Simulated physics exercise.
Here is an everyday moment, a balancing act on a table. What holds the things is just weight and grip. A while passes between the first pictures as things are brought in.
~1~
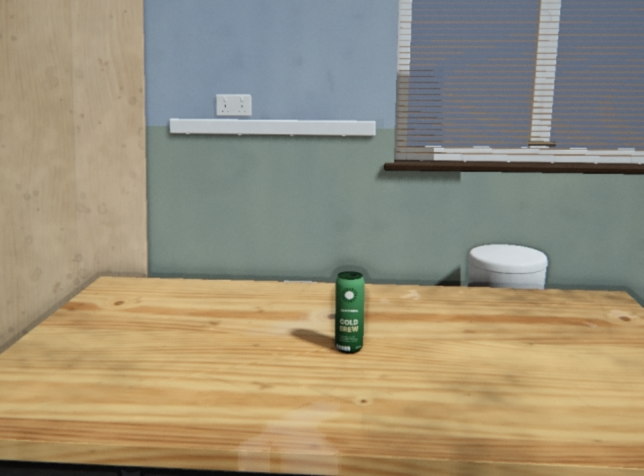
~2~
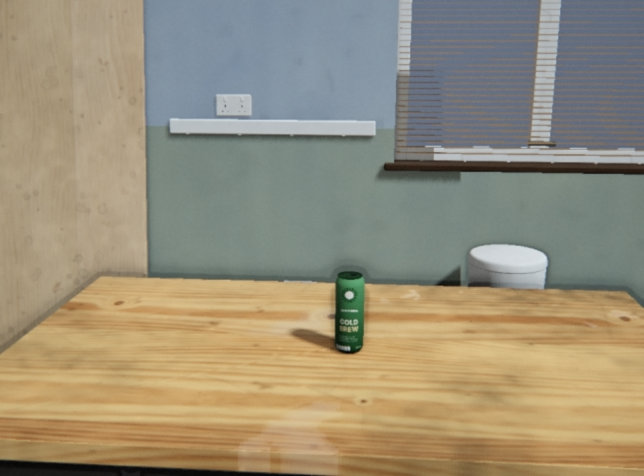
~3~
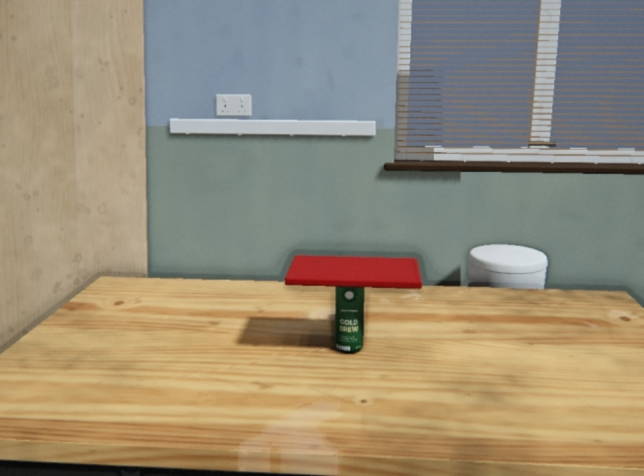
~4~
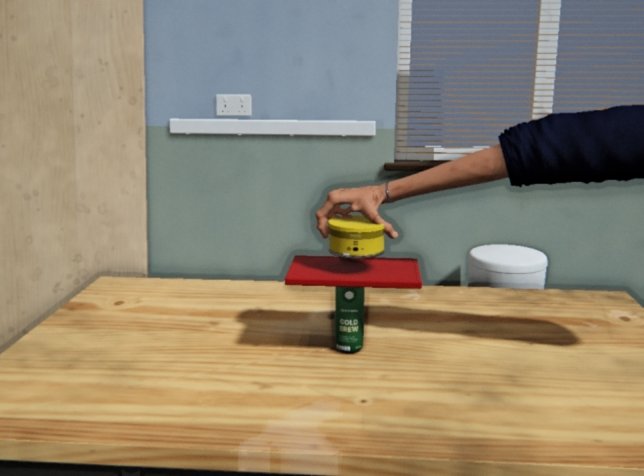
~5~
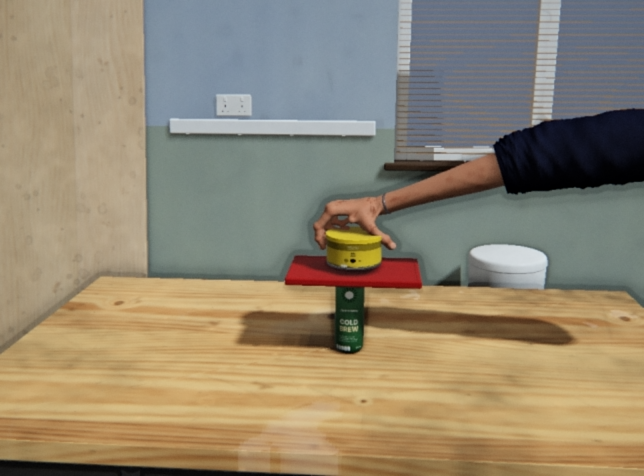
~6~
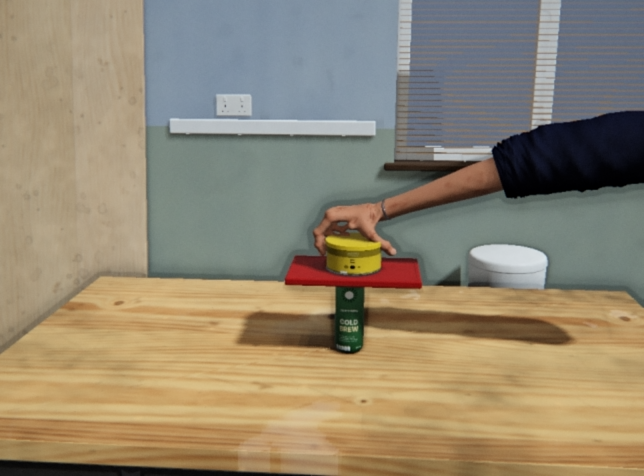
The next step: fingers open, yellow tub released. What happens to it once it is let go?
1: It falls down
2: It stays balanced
The answer is 2.
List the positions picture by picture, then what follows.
The last thing is not in view yet, in the first frame.
The last thing is not in view yet, in the second frame.
The last thing is not in view yet; red lid (354, 271), in the third frame.
Still above its spot; yellow tub (357, 236); red lid (354, 271), in the fourth frame.
Still above its spot; yellow tub (354, 248); red lid (354, 271), in the fifth frame.
In place under the hand; yellow tub (354, 254); red lid (354, 271), in the sixth frame.
Then, 0.60 s past the last view, nothing moves.
Then, 1.30 s past the last view, yellow tub resting near (354, 254).
Finally, all 3 still in place. Final places as the last picture's camera would see them, yellow tub near (354, 254). The stack holds.
